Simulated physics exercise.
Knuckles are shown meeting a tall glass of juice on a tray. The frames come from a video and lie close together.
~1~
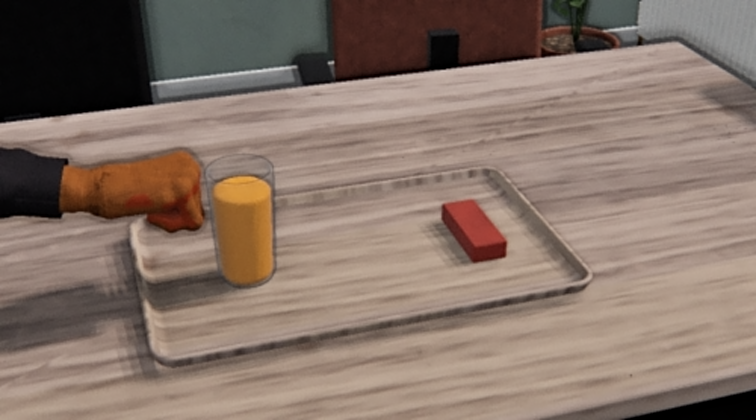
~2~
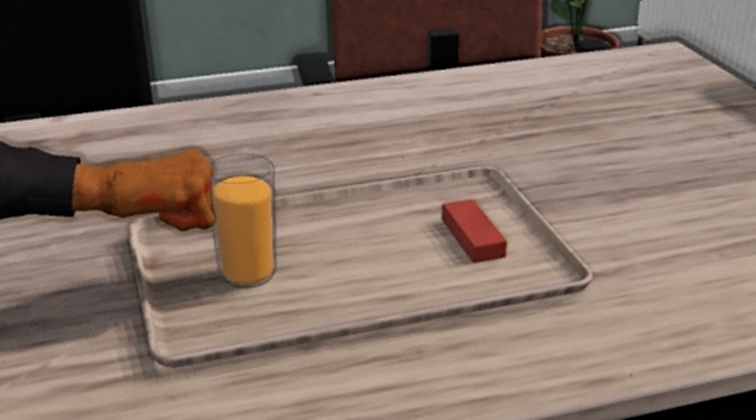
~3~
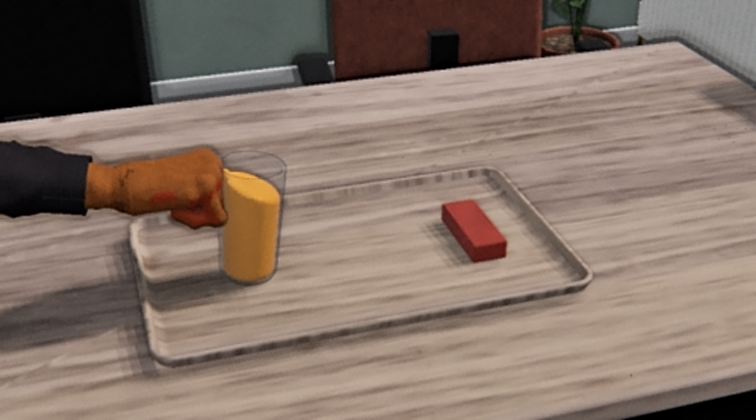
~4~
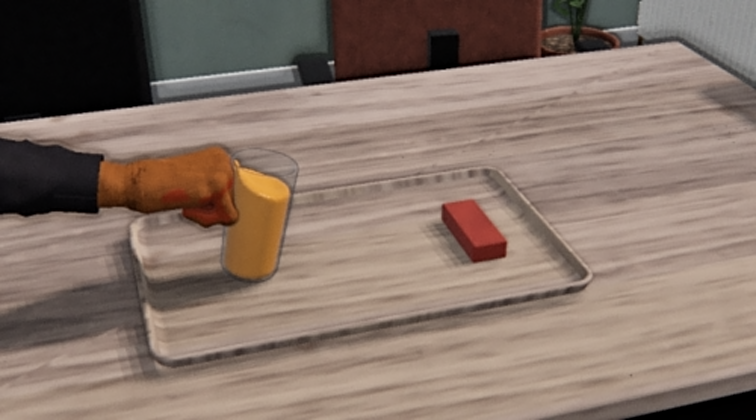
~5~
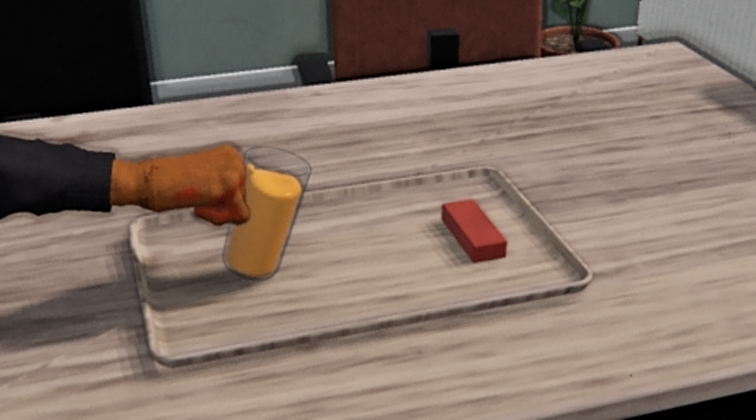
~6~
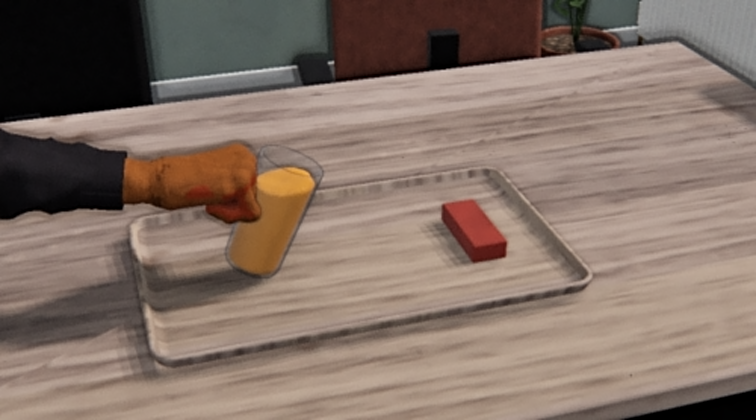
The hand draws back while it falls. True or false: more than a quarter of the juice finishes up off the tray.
False.
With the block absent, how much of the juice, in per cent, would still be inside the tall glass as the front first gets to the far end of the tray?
Around 55 percent.
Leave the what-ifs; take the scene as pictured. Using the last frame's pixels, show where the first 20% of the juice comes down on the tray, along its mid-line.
I'd mark it somewhere roughly at pixel (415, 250).
A moment on, the tall glass is falling and 100 per cent is in the glass, 0 on the tray and 0 above or beyond its rim.
Next, the tall glass lies on its side and 71 per cent is in the glass, 15 on the tray and 14 above or beyond its rim.
Then the tall glass lies on its side and 42 per cent is in the glass, 33 on the tray and 24 above or beyond its rim.
Later the tall glass lies on its side and 24 per cent is in the glass, 66 on the tray and 10 above or beyond its rim.
At rest 91 per cent is held by tray and glass, 9 is off the tray.
